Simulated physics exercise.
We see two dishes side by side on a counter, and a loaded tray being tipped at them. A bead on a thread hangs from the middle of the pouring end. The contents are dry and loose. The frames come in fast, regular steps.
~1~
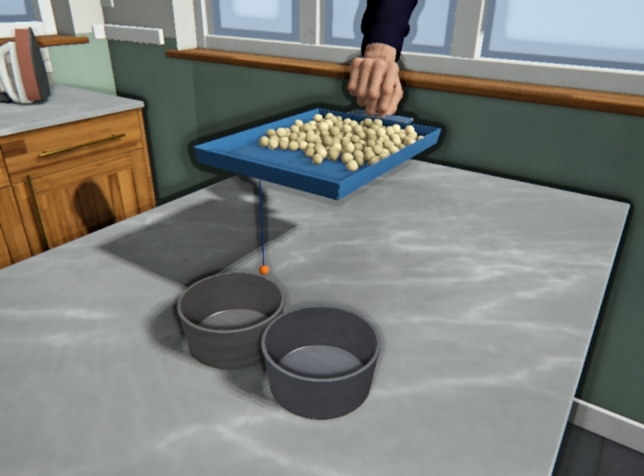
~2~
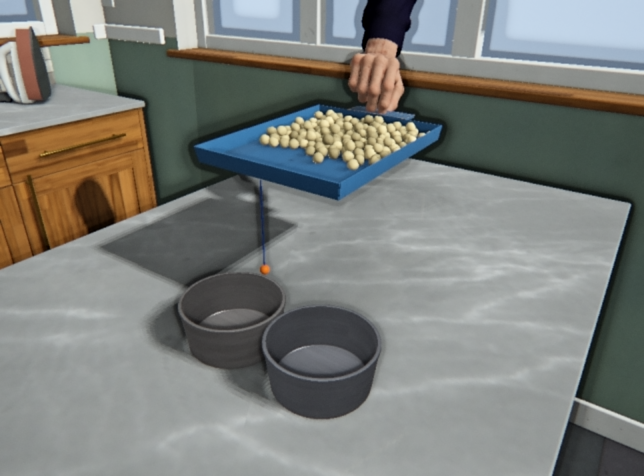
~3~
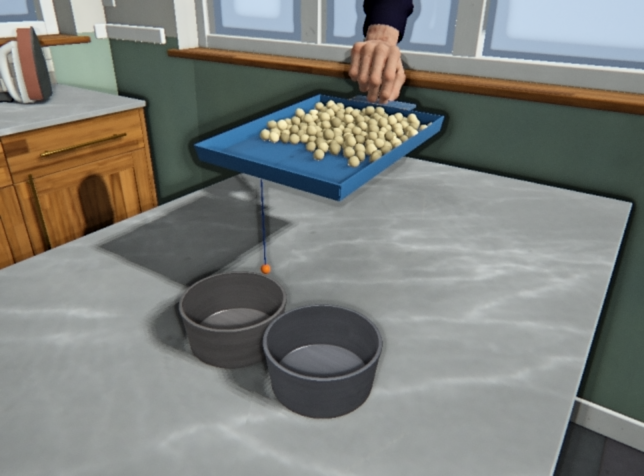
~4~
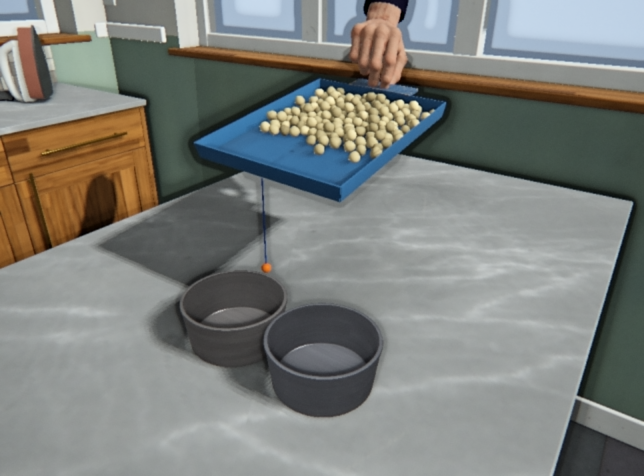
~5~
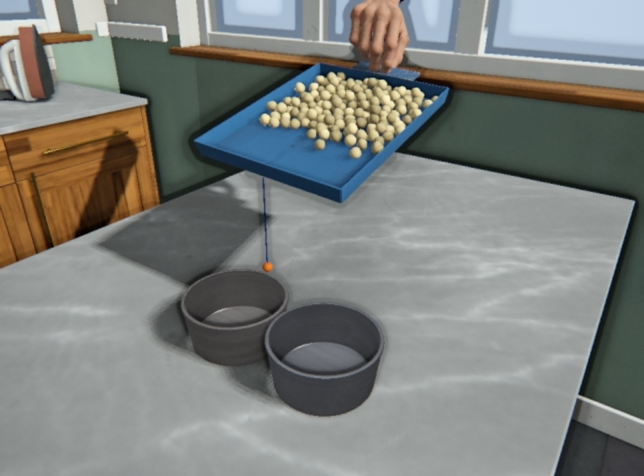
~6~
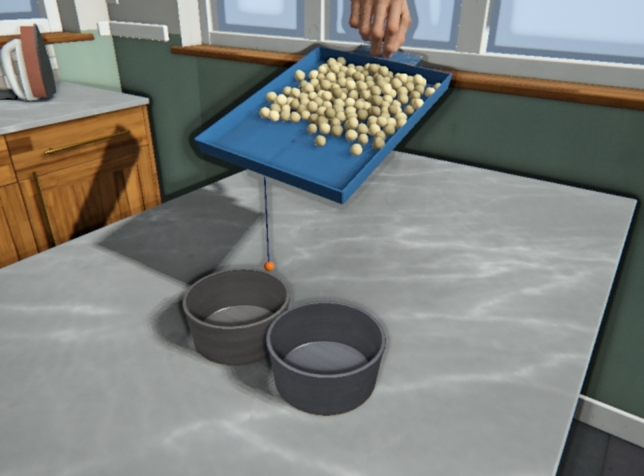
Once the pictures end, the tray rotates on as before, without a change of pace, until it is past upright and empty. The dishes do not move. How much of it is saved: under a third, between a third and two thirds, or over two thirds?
In the dishes lies over two thirds of it.
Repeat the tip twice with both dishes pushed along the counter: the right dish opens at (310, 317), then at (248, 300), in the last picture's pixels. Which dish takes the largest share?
At the first place the dish on the right, at the second the right-hand dish.
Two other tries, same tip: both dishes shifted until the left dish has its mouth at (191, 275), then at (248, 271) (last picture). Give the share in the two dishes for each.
The first gives 50 %, the second 30 %.
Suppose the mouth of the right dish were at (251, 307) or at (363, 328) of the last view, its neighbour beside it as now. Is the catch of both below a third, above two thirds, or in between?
One: Between a third and two thirds. Two: The middle third.
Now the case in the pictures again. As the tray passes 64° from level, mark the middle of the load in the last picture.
Roughly at (303, 129).
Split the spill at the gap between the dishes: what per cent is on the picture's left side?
Close to 80 per cent.
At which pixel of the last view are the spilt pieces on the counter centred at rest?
Near (184, 430).
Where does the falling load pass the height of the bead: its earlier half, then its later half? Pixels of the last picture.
First near (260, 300), later near (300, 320).
Shortly afterwards, tray tipped steeply; all but a few on the tray; only a few in the right dish; only a few outside both; a little in the air.
Next, tray tipped past a quarter turn; the bulk on the tray; only a few in the right dish; a little in the left dish; a little outside both.
Some moments later, tray tipped past a quarter turn; near half in the right dish; near a third in the left dish; near a quarter outside both.
In the end, tray tipped past a quarter turn; near half in the right dish; near a third in the left dish; near a quarter outside both.
